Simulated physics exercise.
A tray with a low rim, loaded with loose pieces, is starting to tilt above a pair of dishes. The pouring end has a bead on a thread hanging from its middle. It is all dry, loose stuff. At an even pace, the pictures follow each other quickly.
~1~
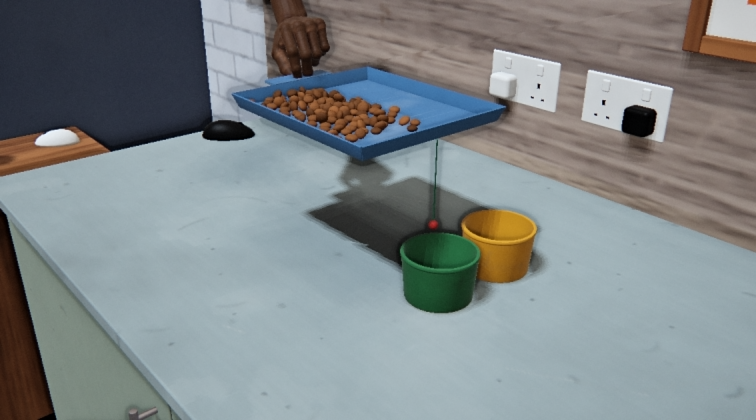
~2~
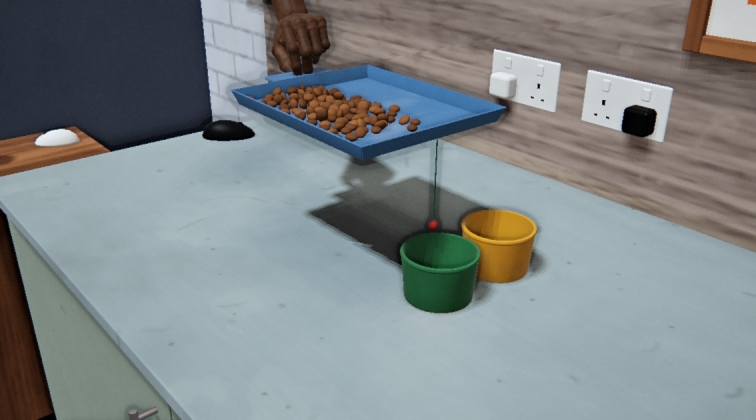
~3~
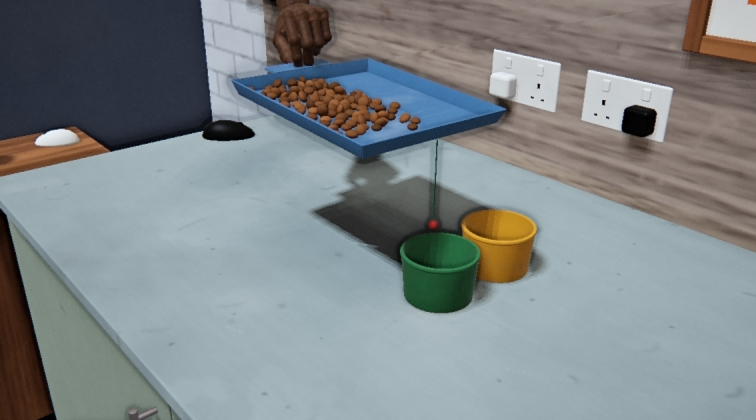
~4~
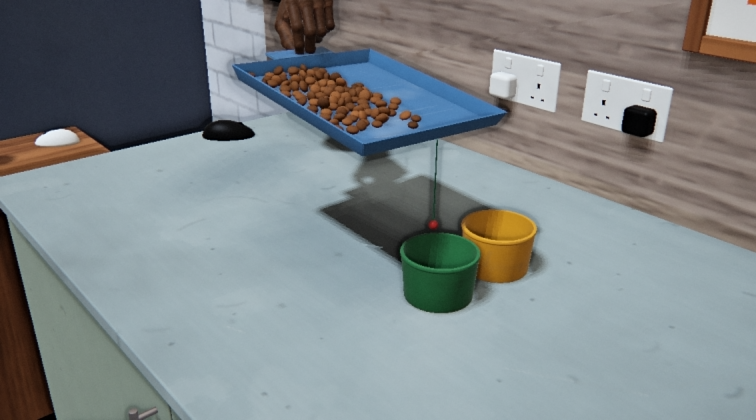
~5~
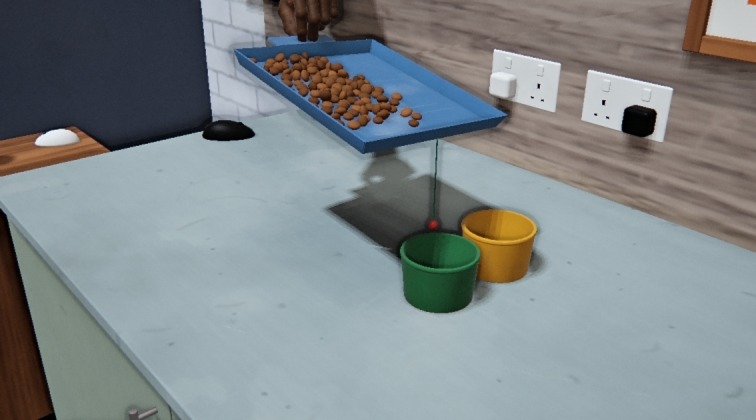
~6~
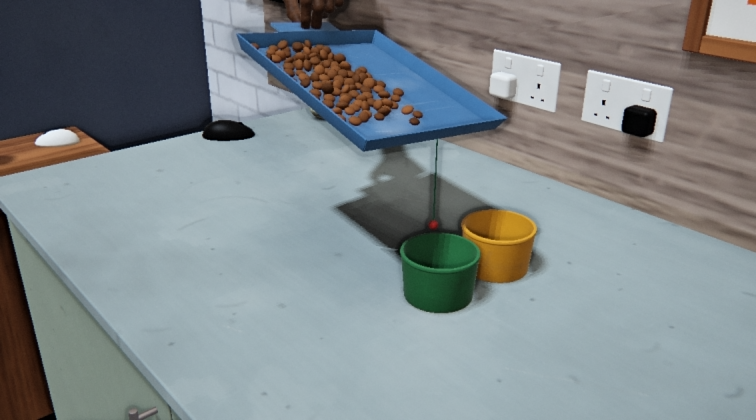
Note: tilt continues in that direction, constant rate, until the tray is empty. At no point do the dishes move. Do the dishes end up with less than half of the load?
No: Result: Mostly caught.
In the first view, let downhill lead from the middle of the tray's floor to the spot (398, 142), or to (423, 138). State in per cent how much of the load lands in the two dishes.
In turn 10 and 40 in a hundred.
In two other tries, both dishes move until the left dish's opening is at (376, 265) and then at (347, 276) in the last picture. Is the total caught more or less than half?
First shift, a minority share; second shift, a minority share.
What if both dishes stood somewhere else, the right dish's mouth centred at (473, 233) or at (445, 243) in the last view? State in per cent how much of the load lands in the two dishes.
I'd say about 40 percent, followed by about 20 percent.
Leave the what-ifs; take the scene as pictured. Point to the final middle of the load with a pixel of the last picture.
Last view, centre at rest - approx. (496, 262).
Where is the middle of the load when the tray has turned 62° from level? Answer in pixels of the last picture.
Close to (472, 134).
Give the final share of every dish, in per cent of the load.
The share is 20 per cent in the left dish and 50 per cent in the right dish.
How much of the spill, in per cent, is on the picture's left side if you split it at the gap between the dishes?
Near 20 per cent.
Shortly afterwards, tray tipped steeply; near two thirds on the tray; only a few in the left dish; a little in the right dish; near a quarter in the air.
Next, tray tipped past a quarter turn; only a few on the tray; near a quarter in the left dish; near half in the right dish; near a quarter outside both; a little in the air.
Some moments later, tray tipped past a quarter turn; near a quarter in the left dish; near half in the right dish; near a quarter outside both.
In the end, tray tipped past a quarter turn; near a quarter in the left dish; near half in the right dish; near a quarter outside both.
